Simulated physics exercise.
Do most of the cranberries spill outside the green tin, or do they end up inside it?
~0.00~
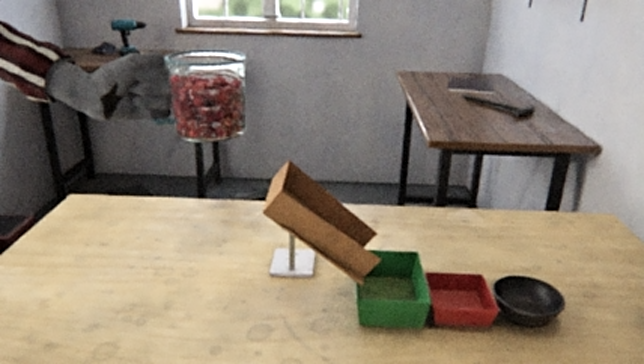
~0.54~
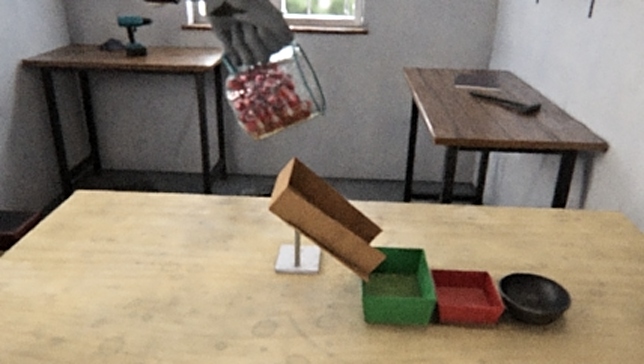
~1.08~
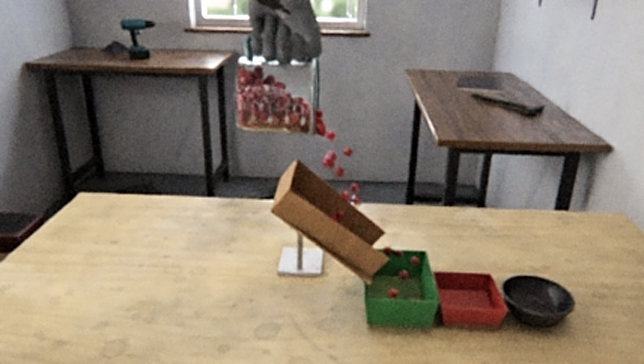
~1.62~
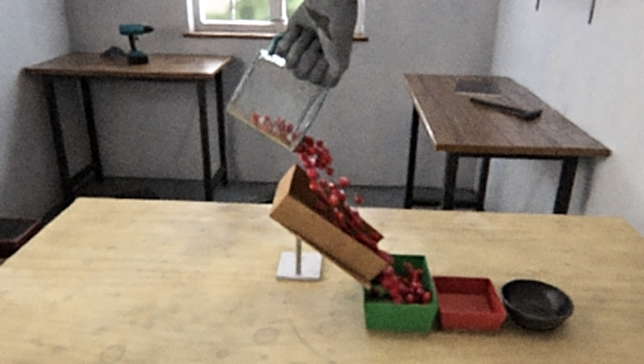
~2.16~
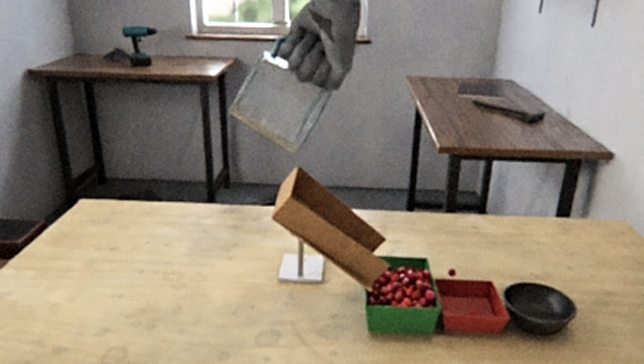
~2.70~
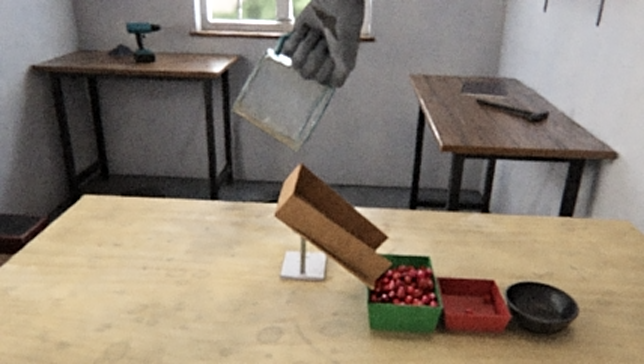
They end up inside the green tin, which is heaped with berries, while the red tin, the black bowl and the table around them get next to nothing.
